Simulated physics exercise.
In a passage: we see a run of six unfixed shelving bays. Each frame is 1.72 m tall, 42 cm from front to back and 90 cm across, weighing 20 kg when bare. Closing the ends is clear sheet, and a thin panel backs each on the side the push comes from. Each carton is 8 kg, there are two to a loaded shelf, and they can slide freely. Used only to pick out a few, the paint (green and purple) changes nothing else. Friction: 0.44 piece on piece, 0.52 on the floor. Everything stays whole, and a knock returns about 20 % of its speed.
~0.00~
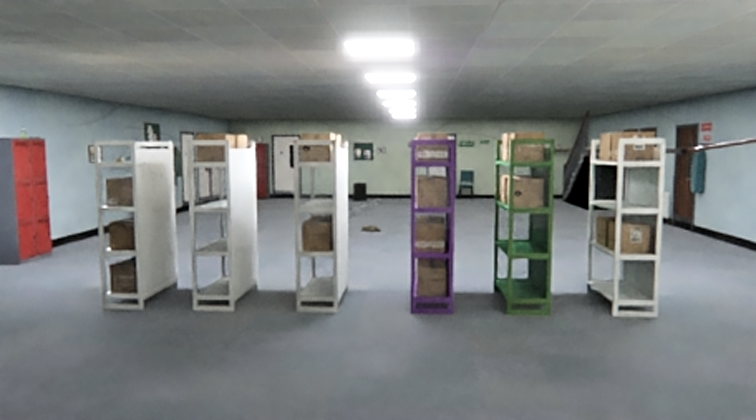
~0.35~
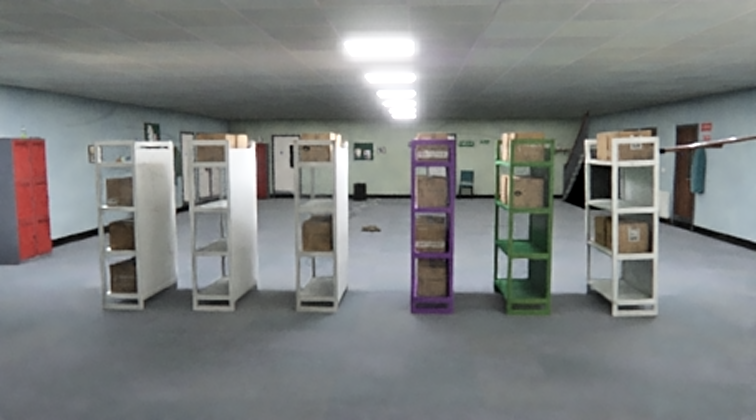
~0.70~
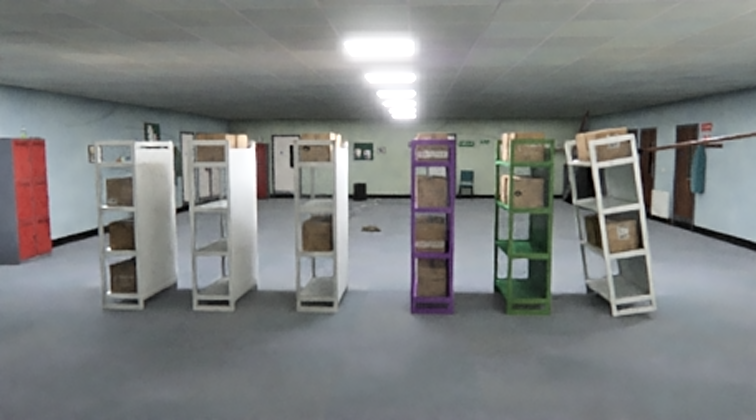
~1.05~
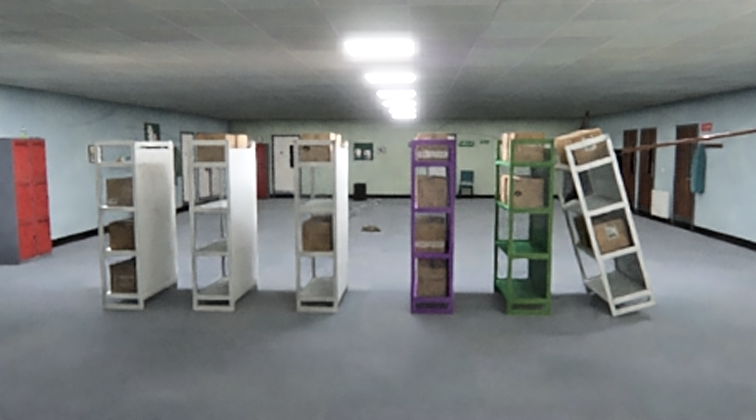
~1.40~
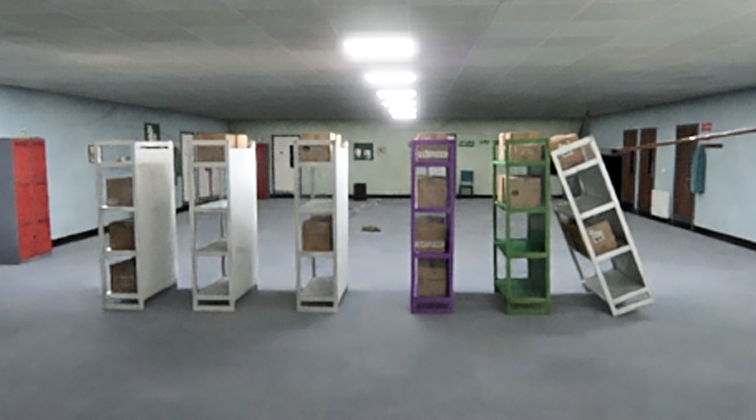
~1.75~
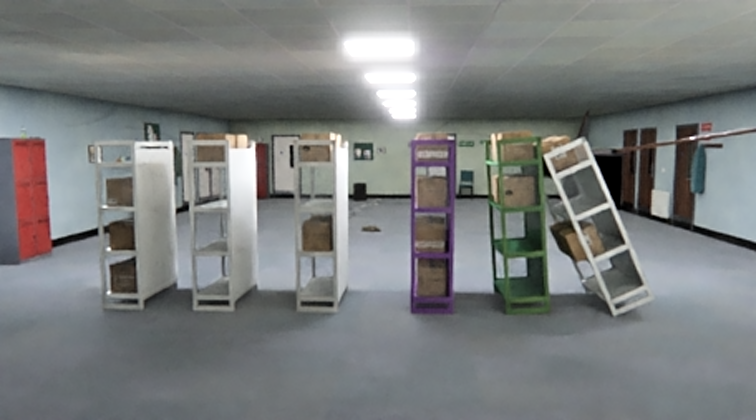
Pole pushing the rightmost white shelf unit leftward, the unit leaning against the green one, cartons sliding and the green unit tilting.
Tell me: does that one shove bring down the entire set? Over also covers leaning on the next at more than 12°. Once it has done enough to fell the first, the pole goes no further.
The push brings down each unit.
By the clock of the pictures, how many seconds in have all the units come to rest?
At roughly 5.0 s.
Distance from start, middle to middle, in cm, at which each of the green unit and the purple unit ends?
For green it's roughly 90 cm, and for purple it's roughly 90 cm.
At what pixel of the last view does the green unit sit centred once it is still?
In the last picture it sits at roughly (438, 247).
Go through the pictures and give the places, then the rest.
In the first picture (places mark the middle of the side facing us), pole end (685, 151) 14 cm from the first unit; green unit (531, 228); purple unit (432, 228); the rest undisturbed.
In the second picture, pole end (663, 151) pushing; purple unit (432, 228).
In the third picture, pole end (642, 151) pushing; purple unit (432, 228); the rest undisturbed.
In the fourth picture, pole end (620, 151) pushing; purple unit (432, 228); the rest undisturbed.
In the fifth picture, pole end (615, 151) stopped; green unit (528, 228); the rest undisturbed.
In the sixth picture, pole end (615, 151) stopped; green unit (524, 227) leaning 4°; purple unit (432, 228); one has shifted.
After 2.88 s, 4 cartons spilt or dropped; 1 of the 5 other units over; green unit leaning 26°; purple unit leaning 10°.
After 3.64 s, 14 cartons spilt or dropped; 3 of the 5 other units over; green unit leaning 54°; purple unit leaning 47°.
After 4.42 s, 24 cartons spilt or dropped; 5 of the 5 other units over; green unit leaning 61°; purple unit leaning 61°.
At rest (5.4 s), 24 cartons spilt or dropped; 5 of the 5 other units over; purple unit leaning 61°; green unit leaning 61°. Not one is left standing. As the last picture would show them, middles, purple unit near (351, 244), green unit near (438, 247).
